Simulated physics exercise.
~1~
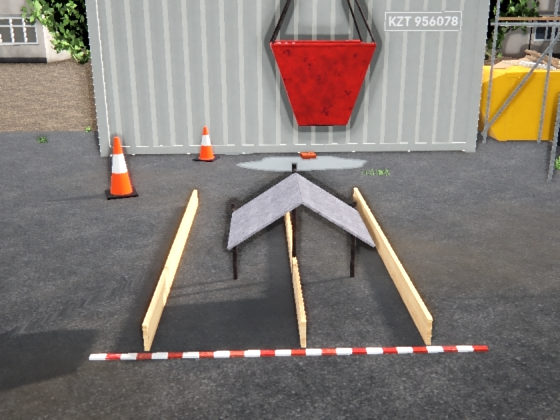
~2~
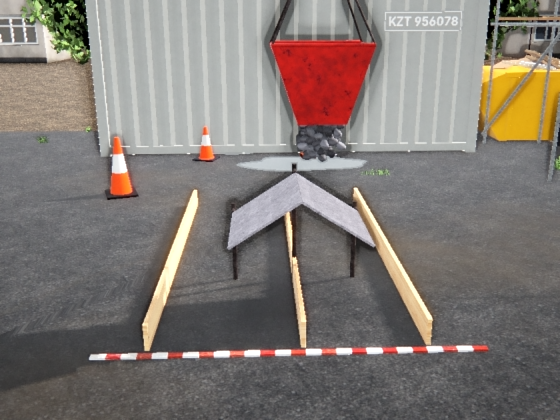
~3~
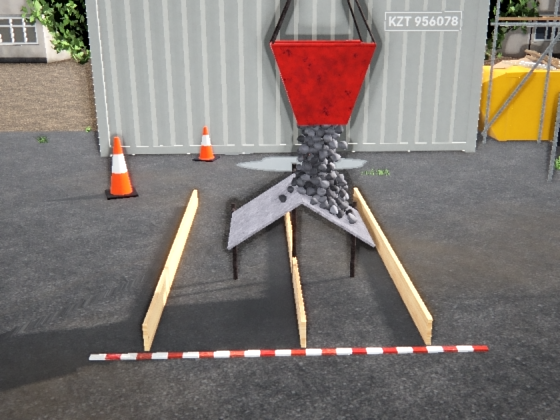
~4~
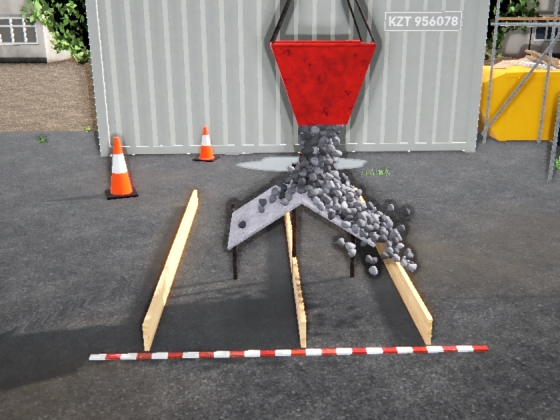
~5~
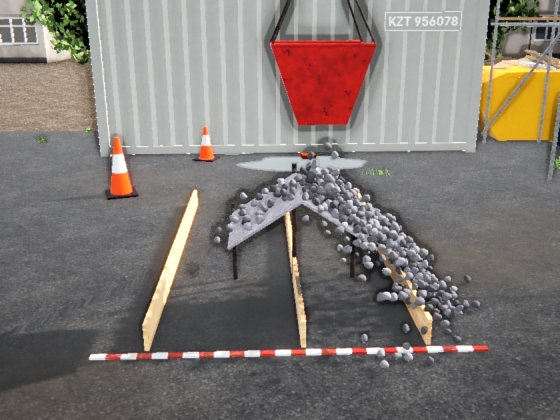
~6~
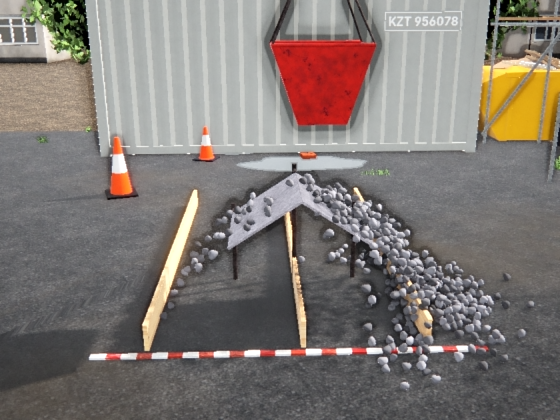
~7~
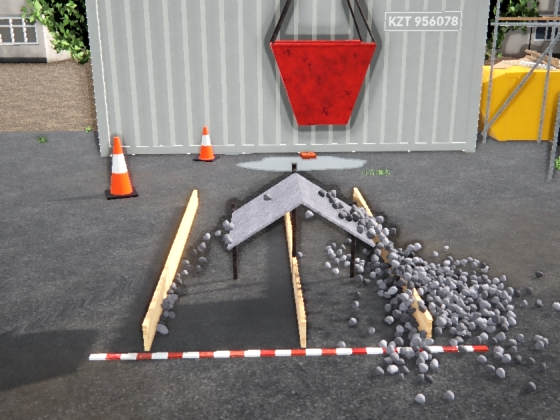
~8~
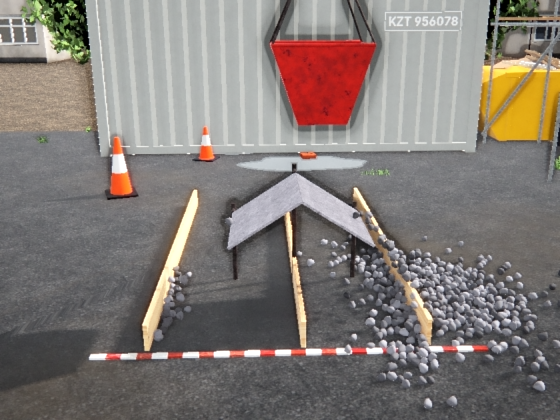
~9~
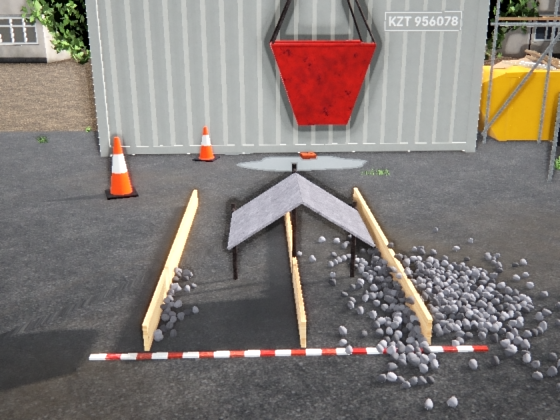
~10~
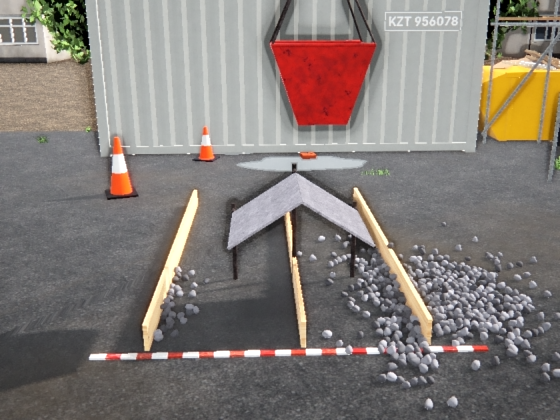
Paved yard with grey container, red hopper dropping round stones onto a peaked steel roof, most sliding right and settling beyond the boards.
